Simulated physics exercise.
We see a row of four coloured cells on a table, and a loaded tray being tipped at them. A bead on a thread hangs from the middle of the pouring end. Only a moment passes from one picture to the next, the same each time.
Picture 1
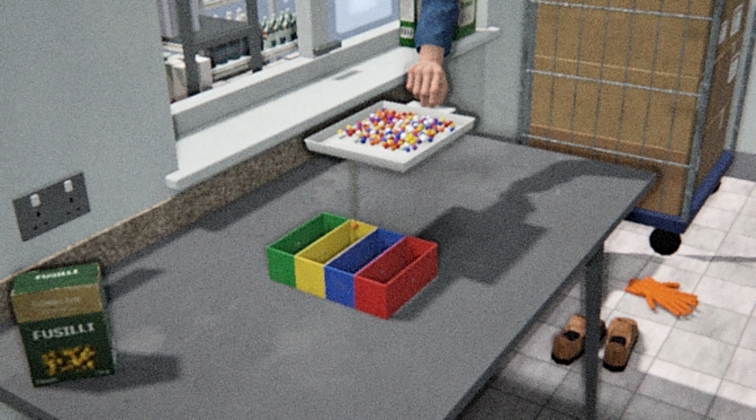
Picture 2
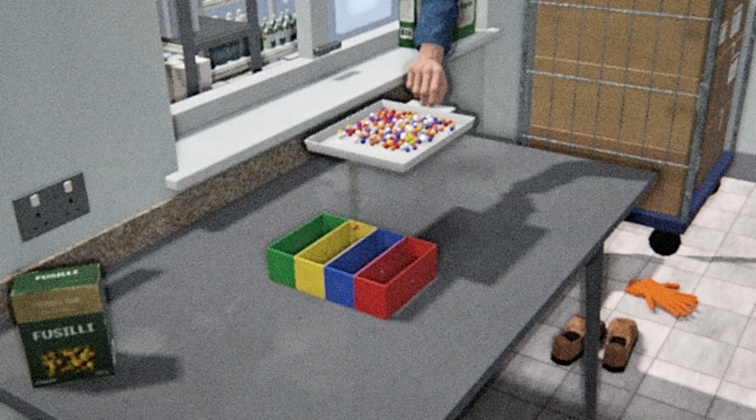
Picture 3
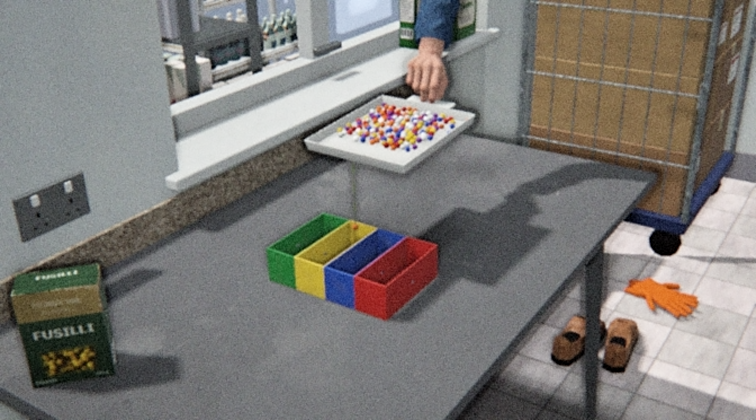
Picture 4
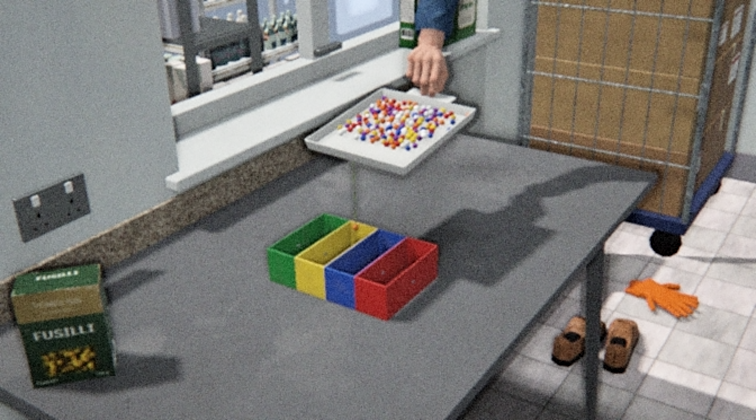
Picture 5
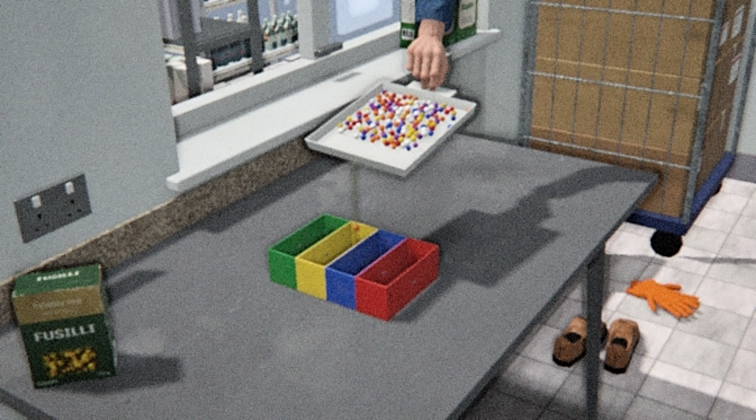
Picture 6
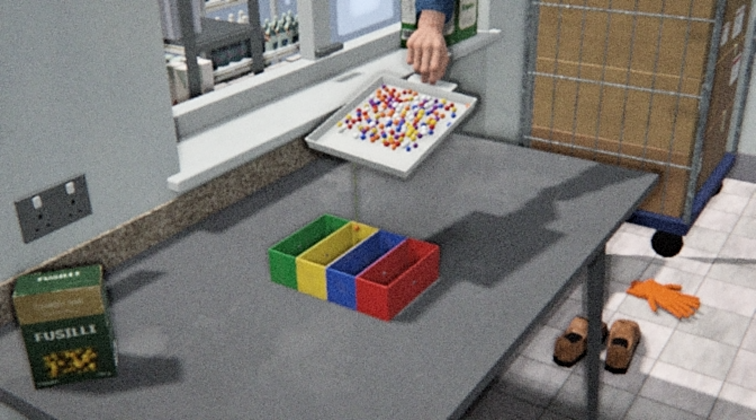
White tray of colourful beads tilting gradually in a person's hand above a grey table with green, yellow, blue and red compartments.
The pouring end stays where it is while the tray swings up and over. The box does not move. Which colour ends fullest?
The red cell gets the most.
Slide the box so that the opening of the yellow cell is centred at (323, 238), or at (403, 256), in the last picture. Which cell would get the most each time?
The first try: That red cell. The second: The cell in yellow.
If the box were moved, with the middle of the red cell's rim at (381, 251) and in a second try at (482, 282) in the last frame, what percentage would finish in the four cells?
In turn 50 and 90 in a hundred.
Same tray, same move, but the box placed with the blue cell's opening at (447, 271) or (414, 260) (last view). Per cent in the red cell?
Roughly 0 per cent, and 0 per cent.
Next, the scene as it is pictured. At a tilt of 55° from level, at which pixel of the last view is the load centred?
Roughly at (385, 156).
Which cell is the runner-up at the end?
It is the cell in blue.
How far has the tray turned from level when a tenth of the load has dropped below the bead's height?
Roughly 65°.
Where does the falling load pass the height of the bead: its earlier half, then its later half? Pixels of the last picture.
The first part at (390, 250); the rest at (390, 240).
Just after the last frame, tray tipped steeply; almost all on the tray; just a few in the red cell; just a few in the blue cell; about a tenth falling or outside the box.
A moment on, tray tipped right over; roughly a quarter on the tray; roughly half in the red cell; roughly a quarter in the blue cell; just a few in the yellow cell; roughly a quarter falling or outside the box.
Further on, tray tipped past a quarter turn; roughly two thirds in the red cell; roughly a quarter in the blue cell; just a few in the yellow cell; just a few falling or outside the box.
When it is over, tray tipped past a quarter turn; roughly two thirds in the red cell; roughly a quarter in the blue cell; just a few in the yellow cell; not one in the green cell; just a few outside the box.
